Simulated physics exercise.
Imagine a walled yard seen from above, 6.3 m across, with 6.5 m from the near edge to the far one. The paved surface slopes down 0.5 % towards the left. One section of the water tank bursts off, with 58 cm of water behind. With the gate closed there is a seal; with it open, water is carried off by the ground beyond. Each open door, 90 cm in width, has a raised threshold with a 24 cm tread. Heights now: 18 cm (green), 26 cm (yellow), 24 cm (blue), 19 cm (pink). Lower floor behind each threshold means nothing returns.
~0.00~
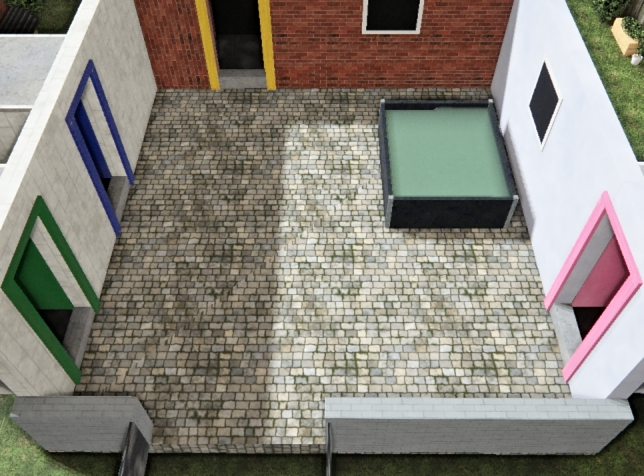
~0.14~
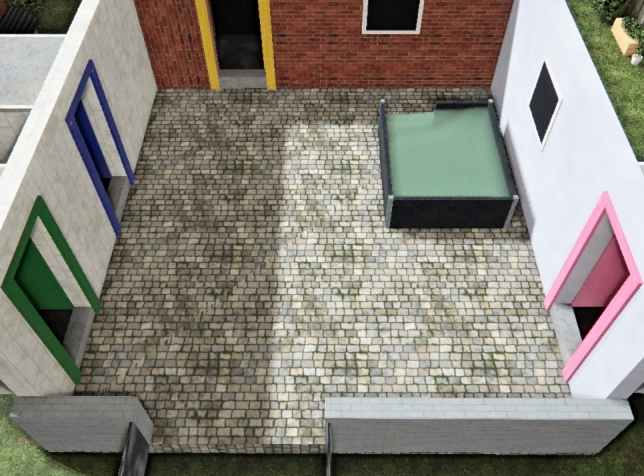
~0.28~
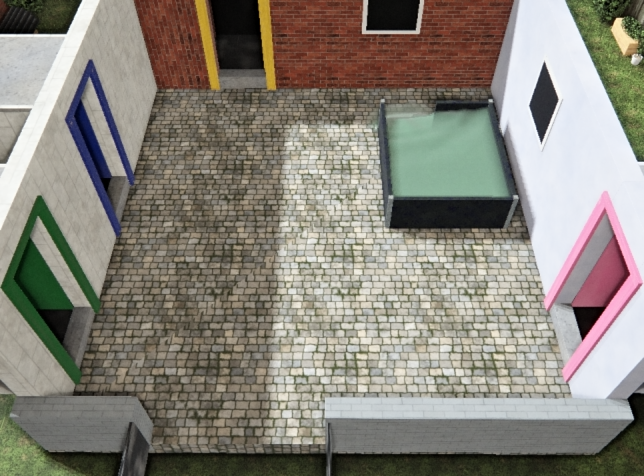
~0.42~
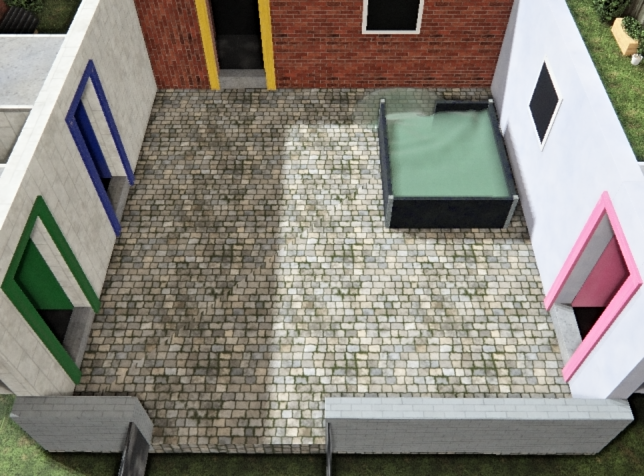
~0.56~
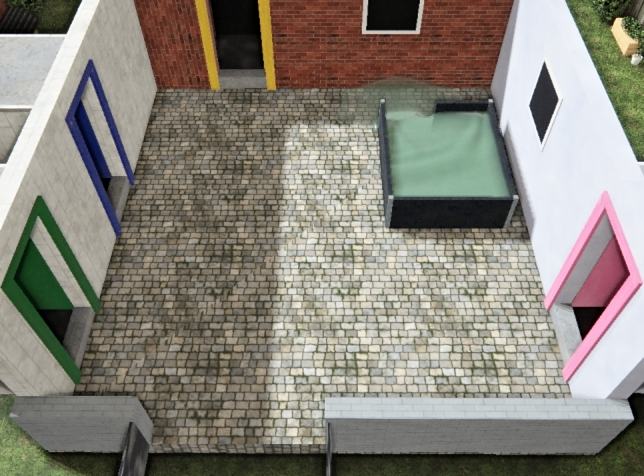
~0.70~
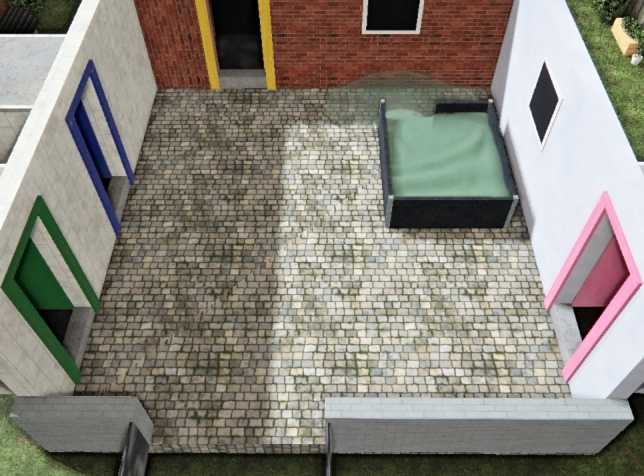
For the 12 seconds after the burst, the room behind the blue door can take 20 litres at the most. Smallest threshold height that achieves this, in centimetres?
4.5 cm.
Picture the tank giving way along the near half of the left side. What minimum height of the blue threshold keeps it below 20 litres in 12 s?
Some 15 cm.
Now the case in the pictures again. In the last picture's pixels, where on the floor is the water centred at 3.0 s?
Look at about (386, 143) in the last view.
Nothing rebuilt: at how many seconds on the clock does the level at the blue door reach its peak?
Peak time: Around 4.0 s.
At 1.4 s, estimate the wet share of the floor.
Close to 10 per cent is wet.
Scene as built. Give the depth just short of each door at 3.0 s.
In cm - green: 0, yellow: 6, blue: 0, pink: 0.
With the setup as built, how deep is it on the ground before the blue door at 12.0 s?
It works out to about 5.0 centimetres deep.
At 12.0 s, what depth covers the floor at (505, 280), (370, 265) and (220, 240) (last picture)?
About 1, 3 and 3 cm.
After 1.4 s water covers 10 % of the floor, deepest (40 cm) near (396, 94); it has not reached the blue door.
After 3.0 s water covers 30 % of the floor, deepest (28 cm) near (396, 94); it has not reached the blue door.
After 12.0 s water covers 90 % of the floor, deepest (10 cm) near (387, 94); 5 cm at the blue door, 0 litres in over its 24 cm threshold.
At the blue door as built, the water arrived by 3.2 s and peaked near 9 cm at 4.2 s.
With a threshold of 3.5 cm, 38 litres would have come in within the 12 s; with 6 cm, 8 litres. So under 20 litres takes about 4.5 cm.
